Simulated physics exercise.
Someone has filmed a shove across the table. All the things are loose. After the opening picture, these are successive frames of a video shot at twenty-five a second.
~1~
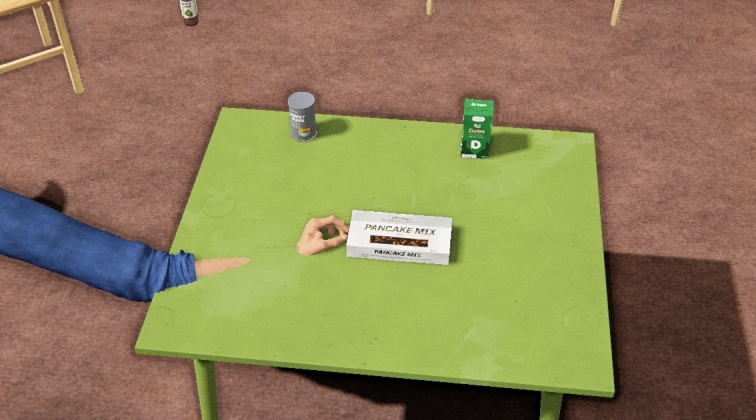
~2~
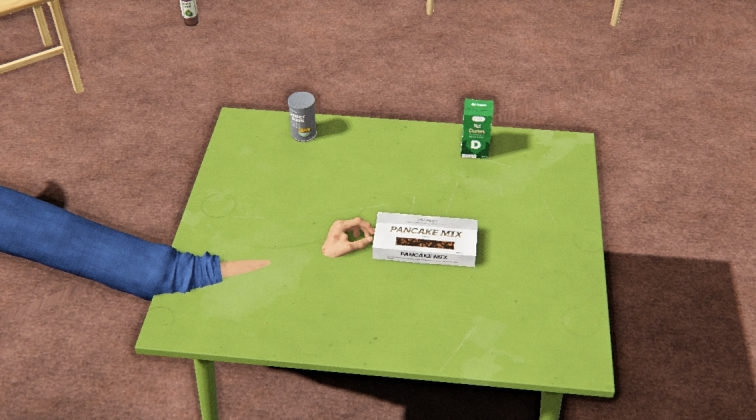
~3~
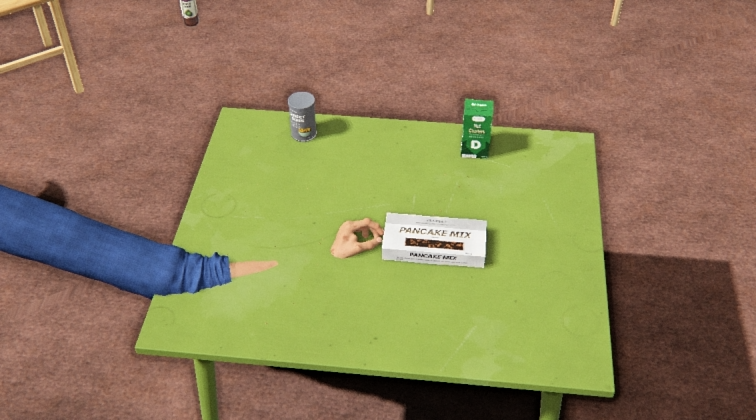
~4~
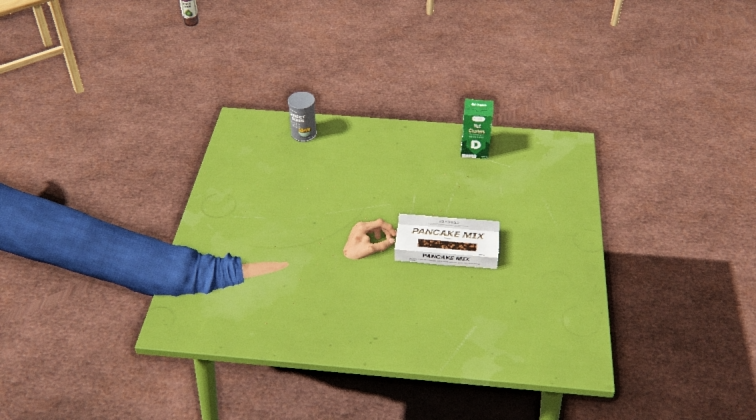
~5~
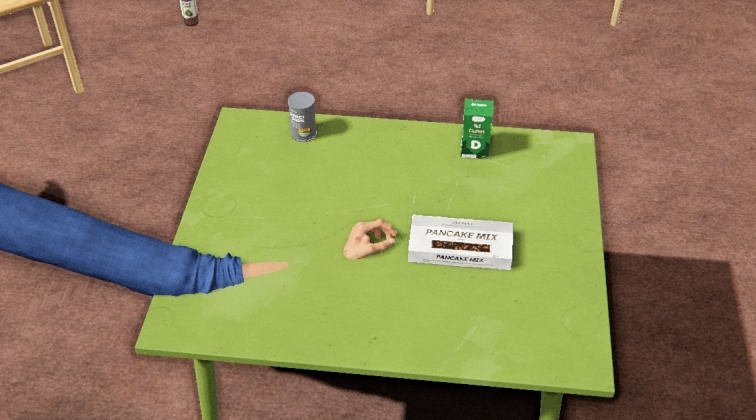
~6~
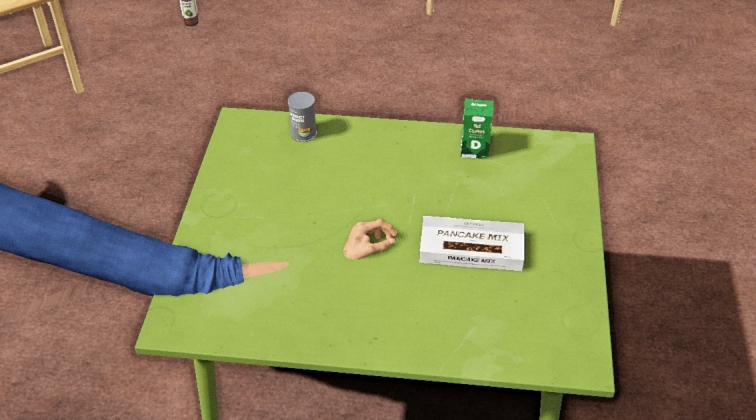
A white packet of pancake mix slides a short way right across a green table, pushed by a hand from the left; the hand then stays still while the packet slides slightly farther, leaving a gap between them.
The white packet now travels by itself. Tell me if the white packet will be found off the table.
The white packet stays on the table.
Then, 0.10 s past the last view, white packet displaced a little near (491, 244).
Then, 0.20 s past the last view, white packet displaced a little near (497, 245).
Finally, moved from the start, white packet. Final places as the last picture's camera would see them, white packet near (497, 245).
